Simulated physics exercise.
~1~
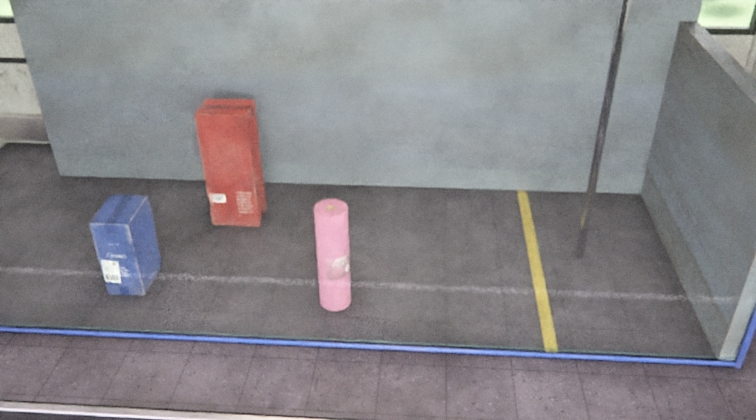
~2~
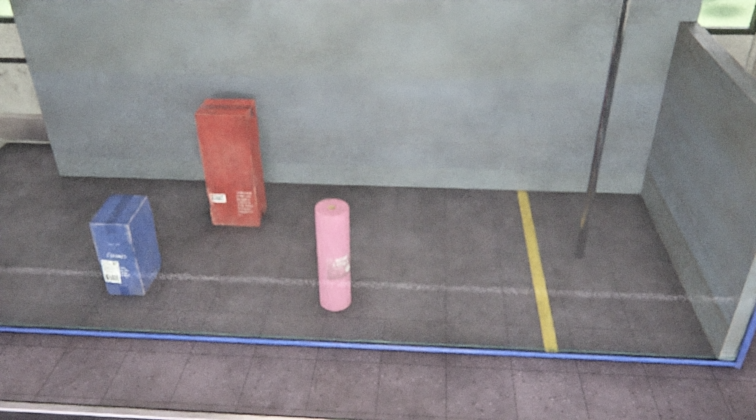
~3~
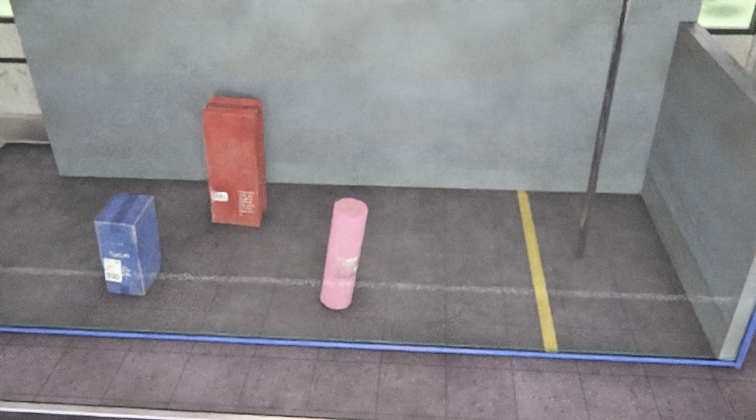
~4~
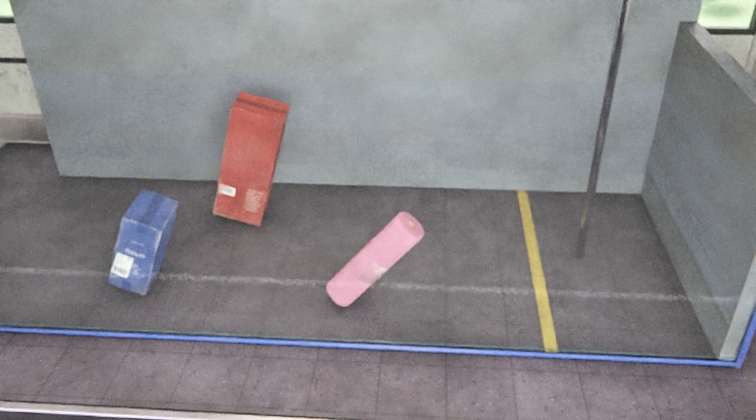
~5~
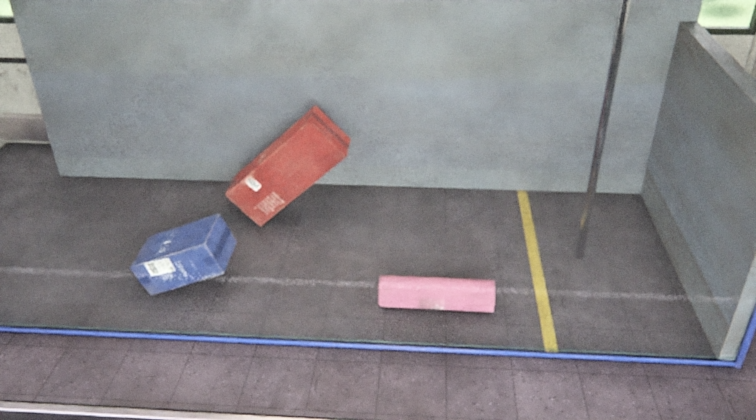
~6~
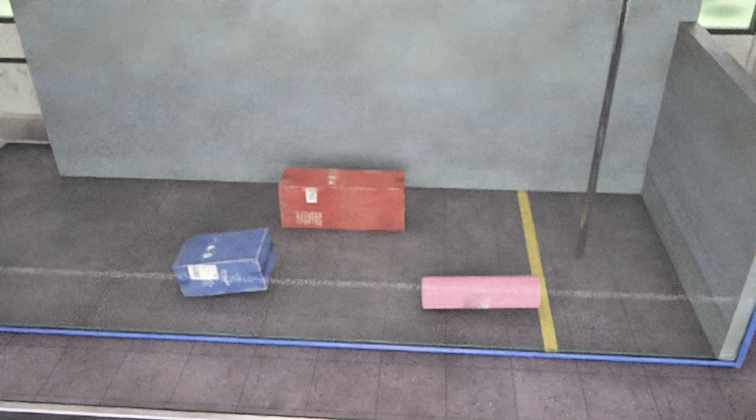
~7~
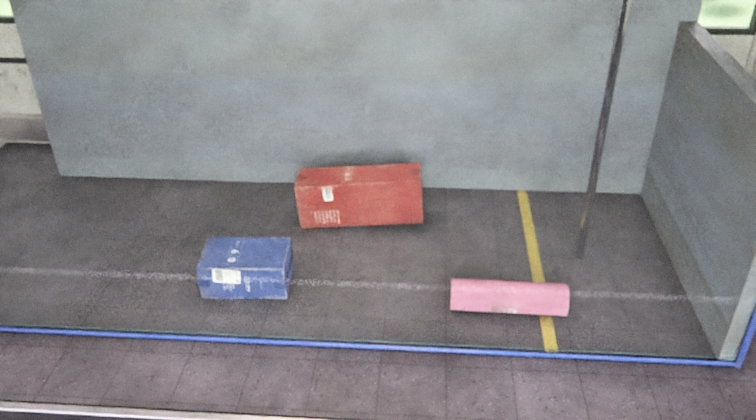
A pink roll, red box and blue pack topple rightward and slide, stopping on their sides.
